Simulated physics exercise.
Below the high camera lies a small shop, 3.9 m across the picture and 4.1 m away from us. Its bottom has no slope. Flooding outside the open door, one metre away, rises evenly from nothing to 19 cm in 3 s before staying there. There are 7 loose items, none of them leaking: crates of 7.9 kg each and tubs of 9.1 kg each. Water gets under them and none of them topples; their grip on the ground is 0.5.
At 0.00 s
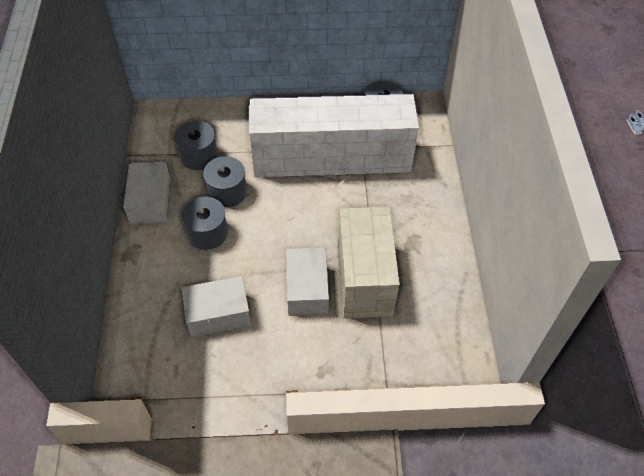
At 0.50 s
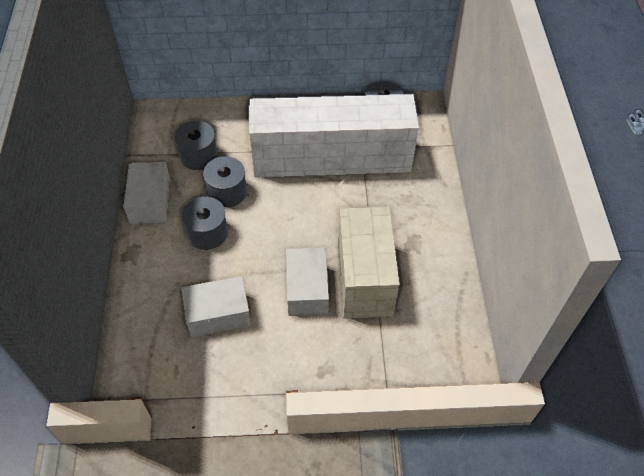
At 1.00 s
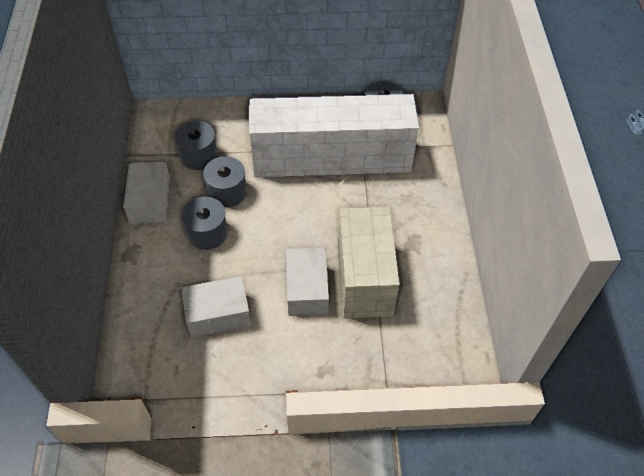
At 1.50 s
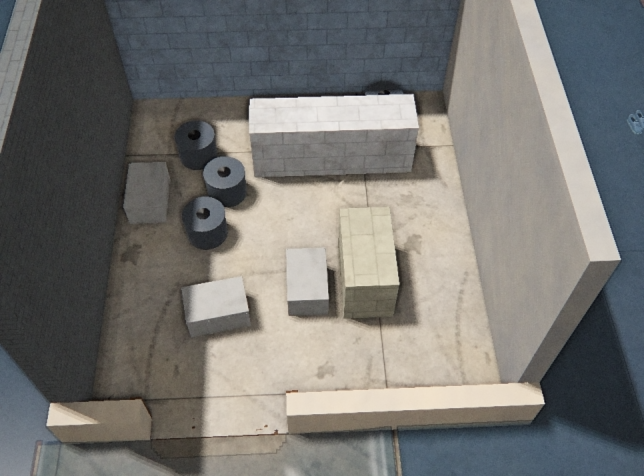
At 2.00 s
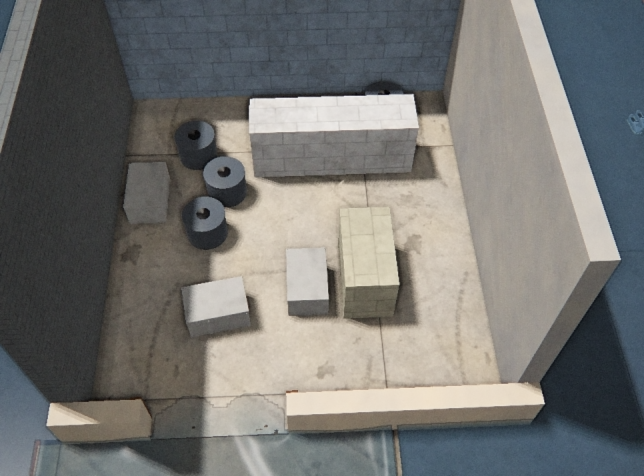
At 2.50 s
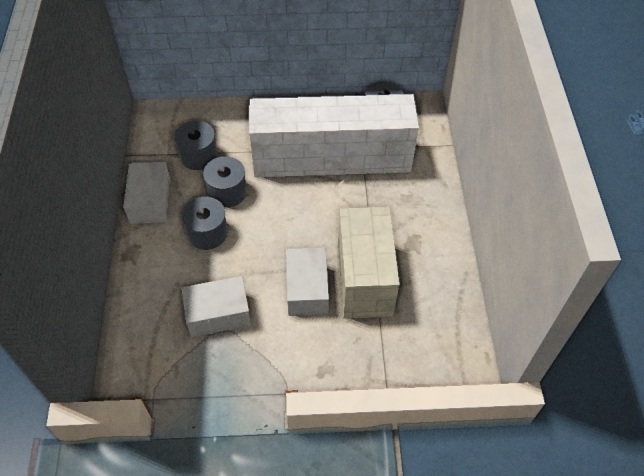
Water spread over the ground outside a small walled room, then crept in through the open doorway and fanned across the floor near it, while the pale blocks and dark round tubs inside stayed still.
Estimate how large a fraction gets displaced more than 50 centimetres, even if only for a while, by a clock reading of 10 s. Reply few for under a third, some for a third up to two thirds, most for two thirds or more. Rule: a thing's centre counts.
Most.
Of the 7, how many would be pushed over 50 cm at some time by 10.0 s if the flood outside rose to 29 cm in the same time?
The answer would then be 7.
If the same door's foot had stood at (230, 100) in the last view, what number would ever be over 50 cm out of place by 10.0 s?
Then it comes to 6.
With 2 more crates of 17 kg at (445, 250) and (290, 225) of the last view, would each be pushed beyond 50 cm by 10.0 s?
Order as asked - inside the cutoff and beyond the cutoff.
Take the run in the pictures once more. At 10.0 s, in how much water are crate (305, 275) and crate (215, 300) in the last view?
Depths: Near 5 cm, then near 14 cm.
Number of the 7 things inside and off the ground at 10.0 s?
7 at that moment.
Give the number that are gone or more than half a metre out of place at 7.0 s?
It comes to 5.
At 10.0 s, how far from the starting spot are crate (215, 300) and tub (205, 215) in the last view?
The first is 200 cm from its start, the second 140 cm.
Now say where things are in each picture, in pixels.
The first frame shows a crate at (215, 299) rests on the ground; a tub at (194, 135), on the bottom; water covers 0.0 m2; 0 of 7 have shifted.
The second frame shows a crate at (215, 299), on the bottom; a tub at (194, 135) rests on the ground; 0.0 m2 under water; 0 of 7 have shifted.
The third frame shows a crate at (215, 299), on the bottom; a tub at (194, 135) rests on the ground; water covers 0.0 m2; 0 of 7 have shifted.
The fourth frame shows a crate at (215, 299), on the bottom; a tub at (194, 135) rests on the ground; water covers 0.0 m2; 0 of 7 have shifted.
The fifth frame shows a crate at (215, 299), on the bottom; a tub at (194, 135) rests on the ground; water covers 0.1 m2; 0 of 7 have shifted.
The sixth frame shows a crate at (215, 299) rests on the ground; a tub at (194, 135), on the bottom; water covers 0.7 m2; 0 of 7 have shifted.
After 3.5 s 1 of 7 are over 50 cm from their spots; 0 afloat.
After 4.5 s 1 of 7 are over 50 cm from their spots; 2 afloat.
After 7.0 s 5 of 7 are over 50 cm from their spots; 5 afloat.
After 10.0 s 6 of 7 are over 50 cm from their spots, and 6 have been at some point; 7 afloat.
